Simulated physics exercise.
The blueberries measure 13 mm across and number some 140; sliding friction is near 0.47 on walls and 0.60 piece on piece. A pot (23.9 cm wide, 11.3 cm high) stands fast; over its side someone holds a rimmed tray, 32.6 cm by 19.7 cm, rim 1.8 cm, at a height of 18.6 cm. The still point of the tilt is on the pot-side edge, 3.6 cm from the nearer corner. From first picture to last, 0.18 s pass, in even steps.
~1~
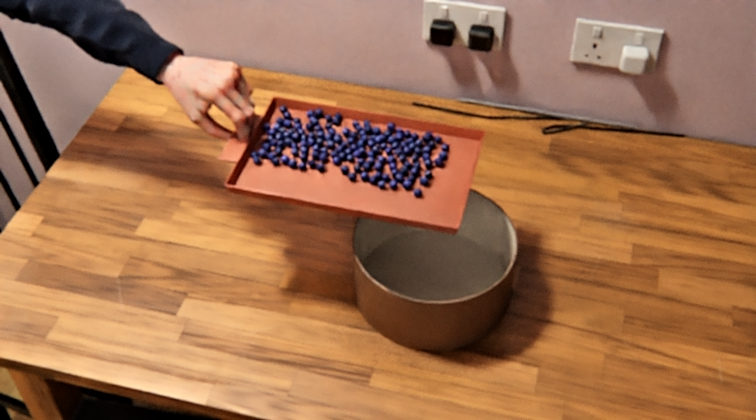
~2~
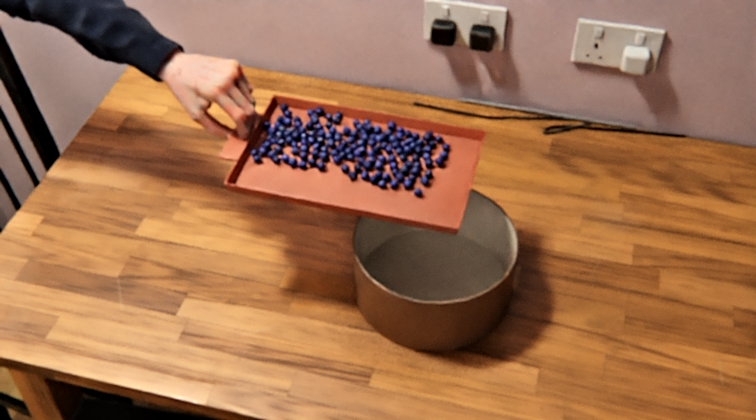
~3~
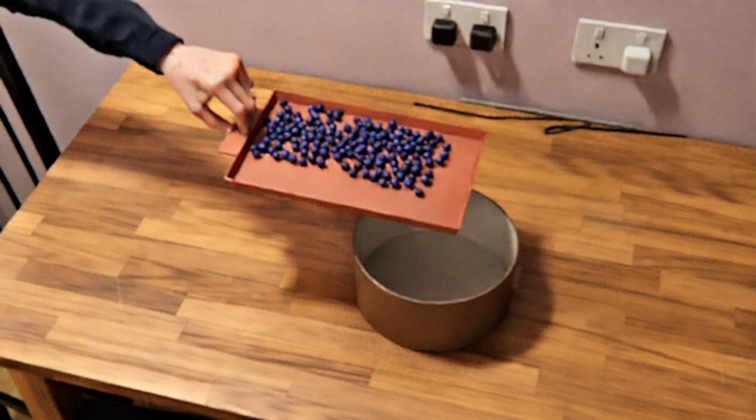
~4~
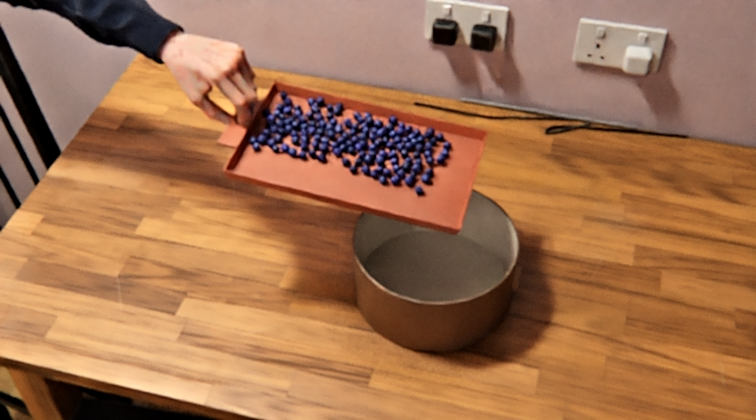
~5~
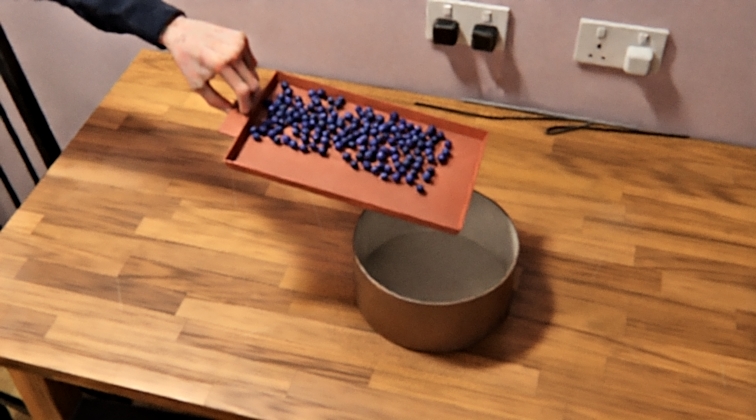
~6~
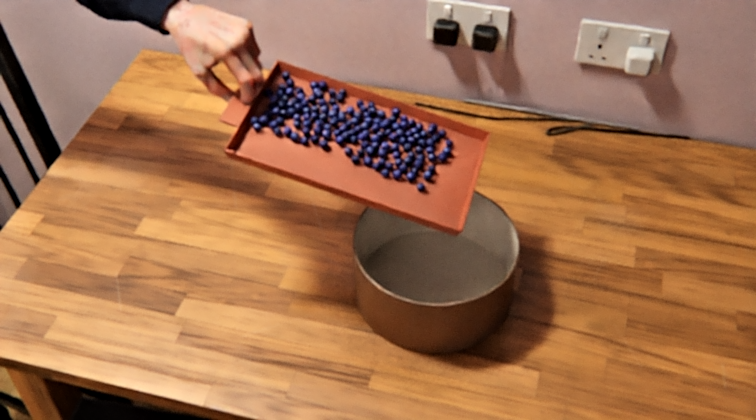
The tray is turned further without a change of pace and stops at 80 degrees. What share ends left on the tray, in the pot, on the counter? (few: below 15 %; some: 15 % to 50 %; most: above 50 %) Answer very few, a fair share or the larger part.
Tray a fair share, pot a fair share, counter a fair share.
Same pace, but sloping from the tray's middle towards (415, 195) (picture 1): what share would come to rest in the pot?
About 50 per cent.
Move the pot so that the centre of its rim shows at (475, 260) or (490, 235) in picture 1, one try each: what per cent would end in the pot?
Some 40 and 60 per cent.
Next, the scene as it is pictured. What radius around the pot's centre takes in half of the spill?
Some 24 cm.
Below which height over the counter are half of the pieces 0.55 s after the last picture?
Roughly 22 cm.
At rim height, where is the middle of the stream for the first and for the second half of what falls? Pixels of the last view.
At about (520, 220), then at (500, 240).
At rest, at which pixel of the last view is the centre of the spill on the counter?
At about (585, 268).
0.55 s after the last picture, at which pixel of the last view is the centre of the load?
Around (476, 163).
Then, 0.33 s after the last picture, tilt 45 degrees; the tray holds 100 %, the pot 0 %.
Then, 0.55 s after the last picture, tilt 68 degrees; the tray holds 95 %, the pot 0 %.
Then, 0.88 s after the last picture, tilt 80 degrees; the tray holds 45 %, the pot 20 %.
In the end, tray 35 %, pot 30 %, counter 40 %.
